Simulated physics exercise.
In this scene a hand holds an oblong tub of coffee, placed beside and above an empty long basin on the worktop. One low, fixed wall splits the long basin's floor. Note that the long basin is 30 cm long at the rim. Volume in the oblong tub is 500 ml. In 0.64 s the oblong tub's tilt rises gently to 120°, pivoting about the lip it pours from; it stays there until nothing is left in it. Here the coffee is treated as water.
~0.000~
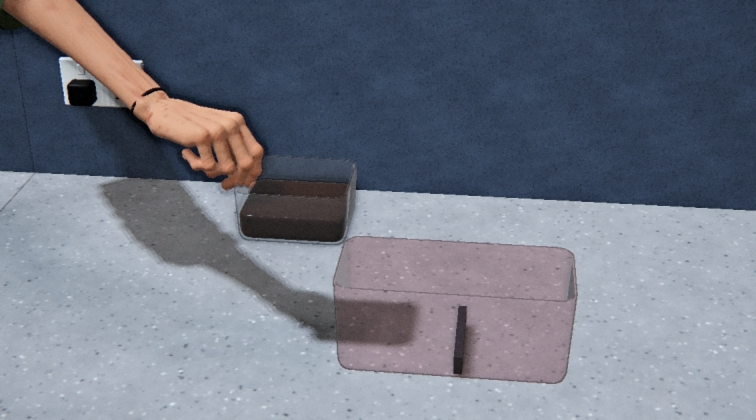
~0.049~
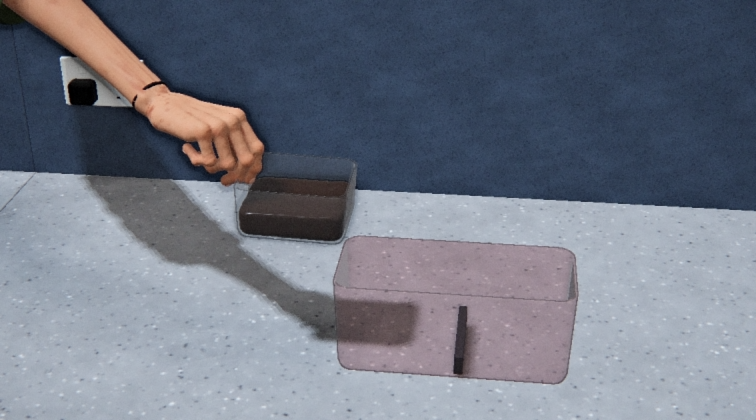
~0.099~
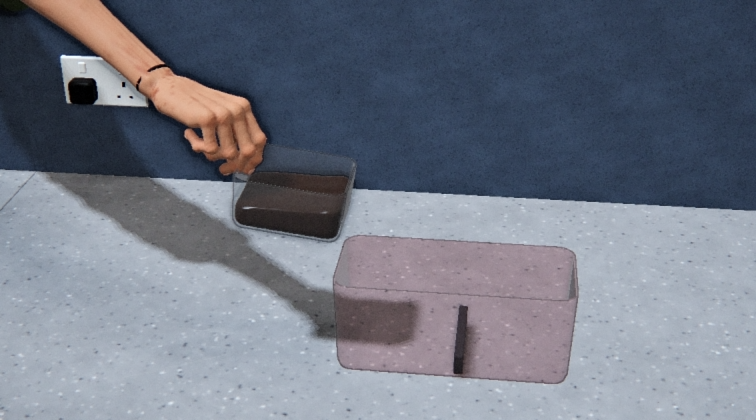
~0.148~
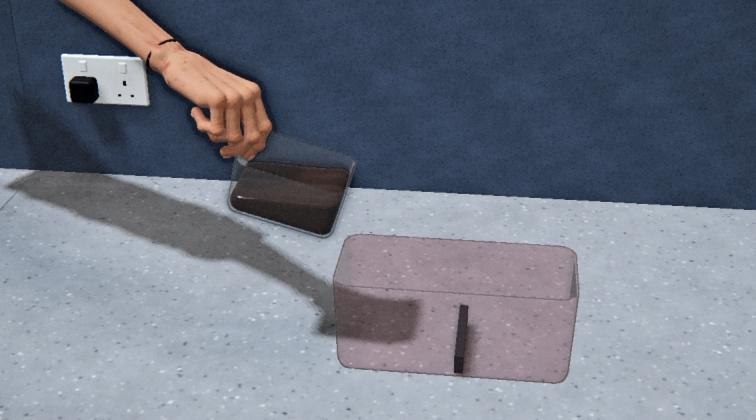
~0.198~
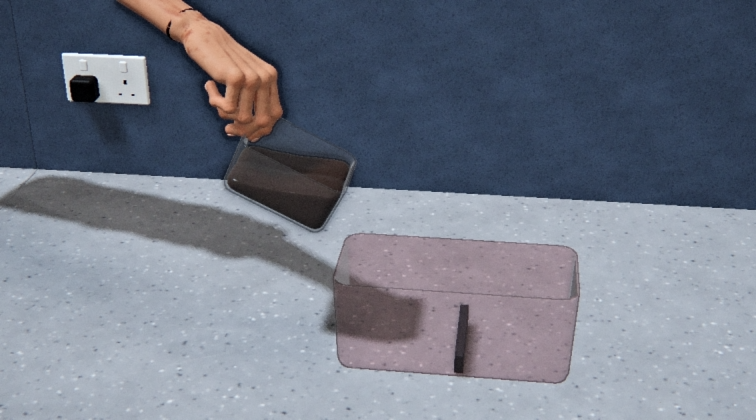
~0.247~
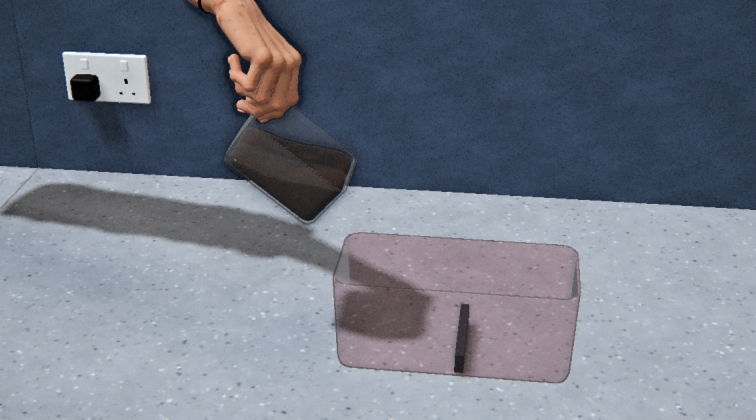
The footage shows a hand holding a clear tub of dark liquid behind and left of an empty, pinkish transparent basin on a speckled worktop, then raising the tub's left side so it tilts steadily toward the right.
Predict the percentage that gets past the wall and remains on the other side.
The other side holds about 21 % in the end.
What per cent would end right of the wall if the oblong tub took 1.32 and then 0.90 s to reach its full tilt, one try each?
I'd expect close to 15 per cent and then close to 20 per cent.
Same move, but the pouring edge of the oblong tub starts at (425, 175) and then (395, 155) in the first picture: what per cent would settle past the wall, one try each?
About 65 %, then about 65 %.
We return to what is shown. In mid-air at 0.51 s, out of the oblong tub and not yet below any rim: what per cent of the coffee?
Estimate: Some 68 % of the total.
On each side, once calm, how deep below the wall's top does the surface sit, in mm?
10 mm left, 22 mm right.
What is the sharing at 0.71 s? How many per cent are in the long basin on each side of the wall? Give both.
Around 78 percent on the left and 16 on the right.
Then, 0.51 s in, the tilt is 109° and 20 per cent is still to pour, 11 is left of the wall and 0 right of it.
Then, 0.71 s in, the tilt is 120° and 0 per cent is still to pour, 78 is left of the wall and 15 right of it.
Then, 0.92 s in, the tilt is 120° and 0 per cent is still to pour, 70 is left of the wall and 18 right of it.
Then, 1.14 s in, the tilt is 120° and 0 per cent is still to pour, 72 is left of the wall and 20 right of it.
Finally, 71 per cent lies left of the wall, 21 right of it and 8 outside.
